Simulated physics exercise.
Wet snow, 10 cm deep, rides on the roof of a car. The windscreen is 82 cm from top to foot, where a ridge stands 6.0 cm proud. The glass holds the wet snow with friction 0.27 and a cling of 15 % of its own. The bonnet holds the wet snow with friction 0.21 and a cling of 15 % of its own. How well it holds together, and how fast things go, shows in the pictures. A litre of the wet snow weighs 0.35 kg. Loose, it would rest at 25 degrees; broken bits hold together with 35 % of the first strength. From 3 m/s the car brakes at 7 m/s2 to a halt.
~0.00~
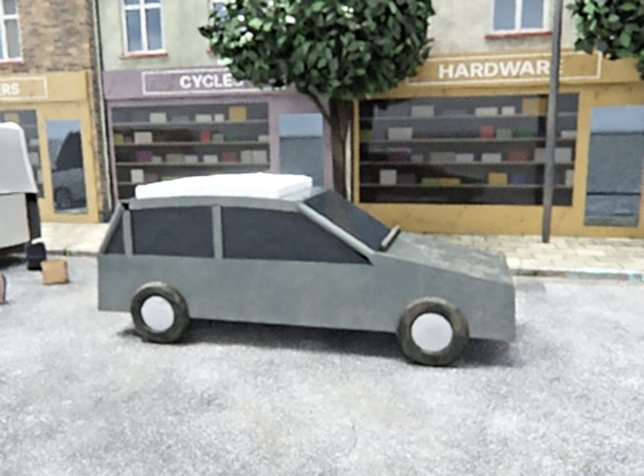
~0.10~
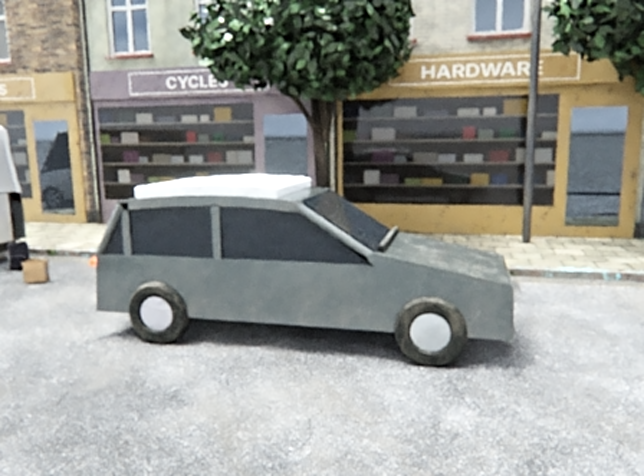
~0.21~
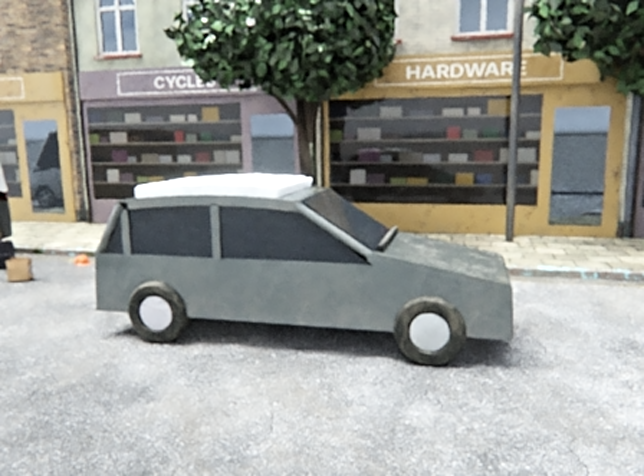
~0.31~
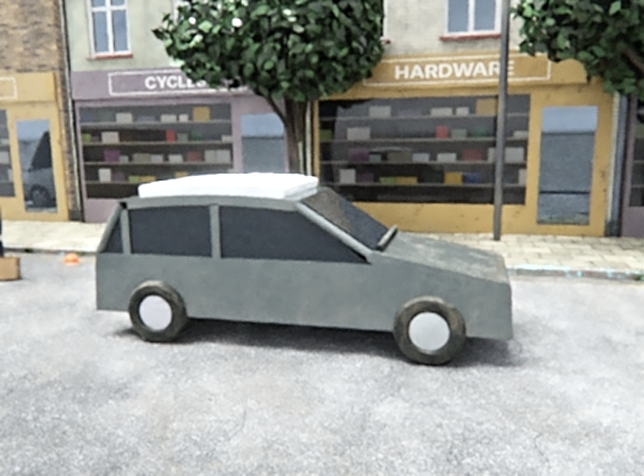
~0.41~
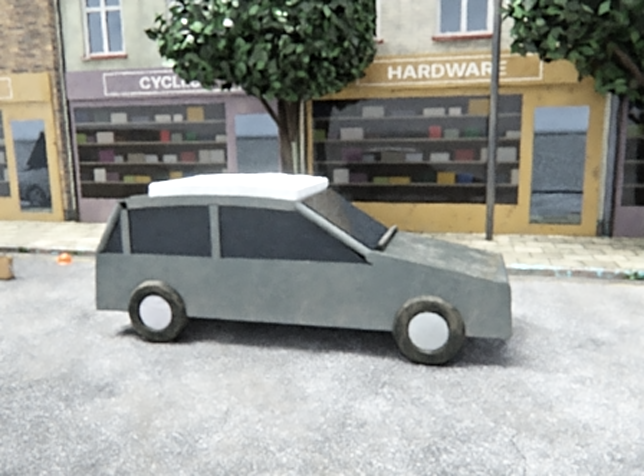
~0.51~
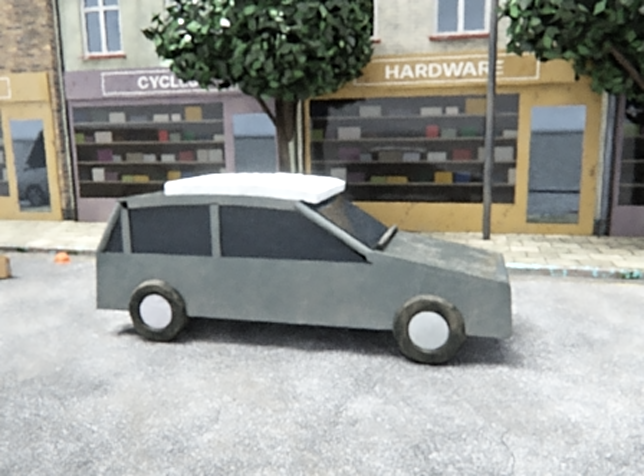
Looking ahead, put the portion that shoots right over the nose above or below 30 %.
Expect above 30 %.
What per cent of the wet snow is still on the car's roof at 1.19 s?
About 5 %.
By 0.83 s, 41 % of the snow is on the roof, 50 % on the glass, 8 % on the bonnet and none has gone off the nose.
By 1.19 s, 5 % of the snow is on the roof, 41 % on the glass, 54 % on the bonnet and none has gone off the nose.
By 1.56 s, none of the snow is on the roof, 19 % on the glass, 77 % on the bonnet and 4 % has gone off the nose.
By 1.93 s, none of the snow is on the roof, 15 % on the glass, 57 % on the bonnet and 29 % has gone off the nose.
By 3.40 s, at the end, none of the snow is on the roof, 15 % on the glass, 12 % on the bonnet and 73 % has gone off the nose.
